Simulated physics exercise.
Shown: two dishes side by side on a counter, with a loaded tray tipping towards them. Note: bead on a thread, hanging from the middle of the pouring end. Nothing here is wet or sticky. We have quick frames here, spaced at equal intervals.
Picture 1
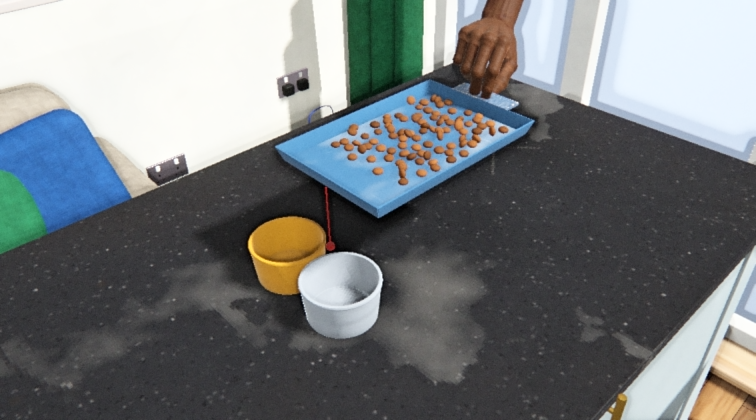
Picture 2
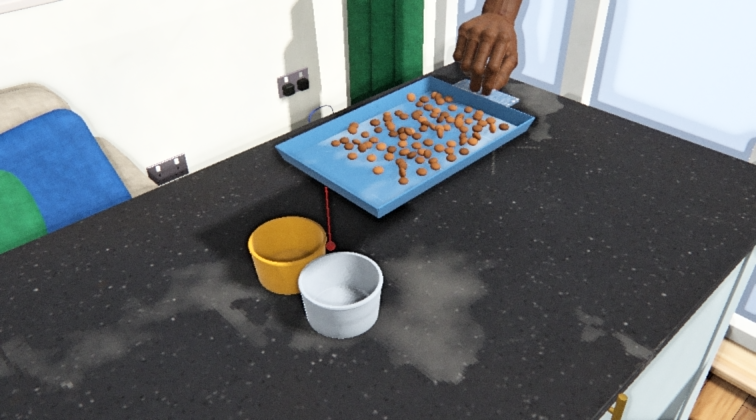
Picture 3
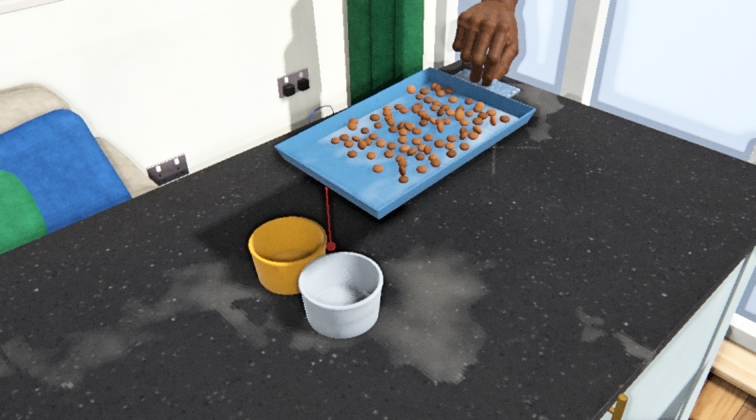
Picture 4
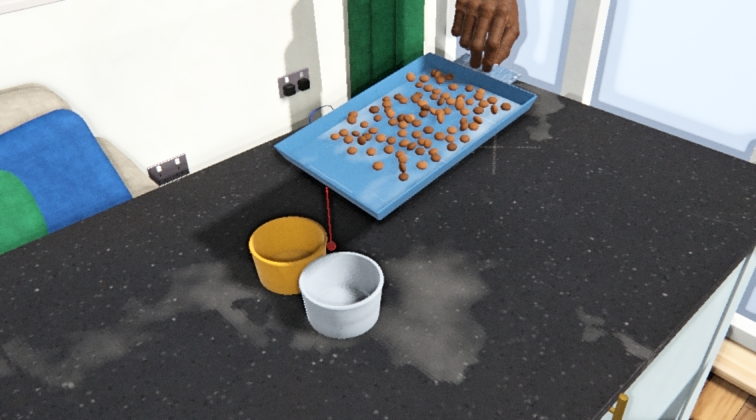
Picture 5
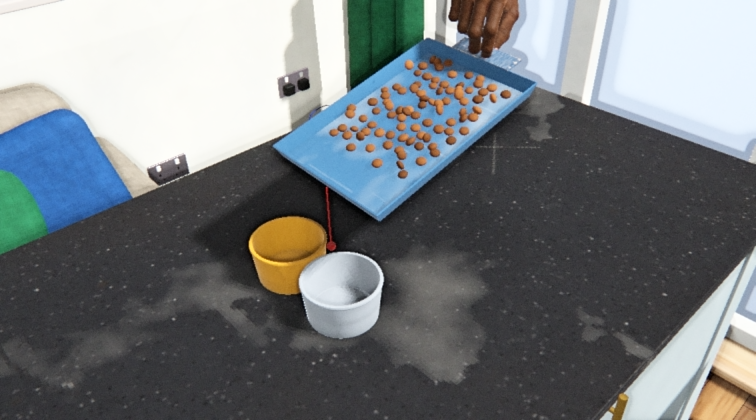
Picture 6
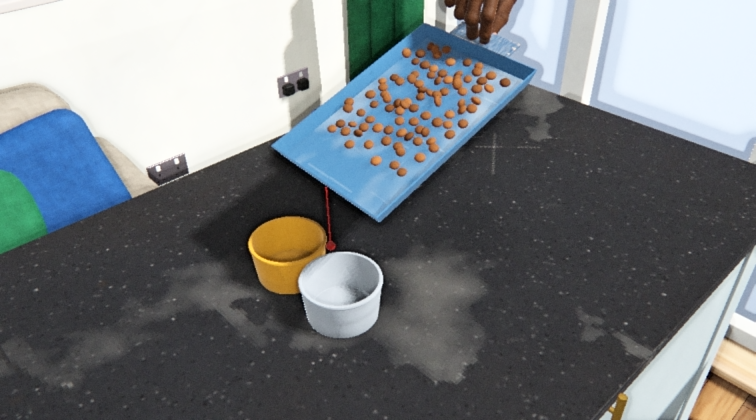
Blue tray of brown kibble pieces slowly tilting as a hand raises its far end, above still orange and white dishes.
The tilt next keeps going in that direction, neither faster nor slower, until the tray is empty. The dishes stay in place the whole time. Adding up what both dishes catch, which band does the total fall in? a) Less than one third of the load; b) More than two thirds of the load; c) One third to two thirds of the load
c.
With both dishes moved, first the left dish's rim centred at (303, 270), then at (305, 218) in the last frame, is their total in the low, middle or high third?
Try one: Beyond two thirds; try two: Less than a third.
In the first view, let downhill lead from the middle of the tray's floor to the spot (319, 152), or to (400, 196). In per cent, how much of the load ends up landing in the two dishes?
Roughly 80 percent, then 30 percent.
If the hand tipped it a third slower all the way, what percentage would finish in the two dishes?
It would be around 60 percent.
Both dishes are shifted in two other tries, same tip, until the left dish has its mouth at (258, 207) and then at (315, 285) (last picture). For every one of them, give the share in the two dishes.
In the first position around 0 percent, in the second around 70 percent.
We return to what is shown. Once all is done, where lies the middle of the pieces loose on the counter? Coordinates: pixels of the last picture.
Look around (315, 379) in the last picture.
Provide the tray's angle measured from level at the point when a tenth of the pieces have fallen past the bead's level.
Around 70° at that moment.
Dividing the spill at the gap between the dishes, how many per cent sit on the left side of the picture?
Roughly 60 in a hundred.
Shortly afterwards, tray tipped steeply; the bulk on the tray; near a quarter in the air.
Next, tray tipped past a quarter turn; near a quarter on the tray; near a quarter in the right dish; only a few in the left dish; near half outside both; a little in the air.
Some moments later, tray tipped past a quarter turn; near a third in the right dish; only a few in the left dish; near half outside both.
In the end, tray tipped past a quarter turn; near a third in the right dish; only a few in the left dish; near half outside both.
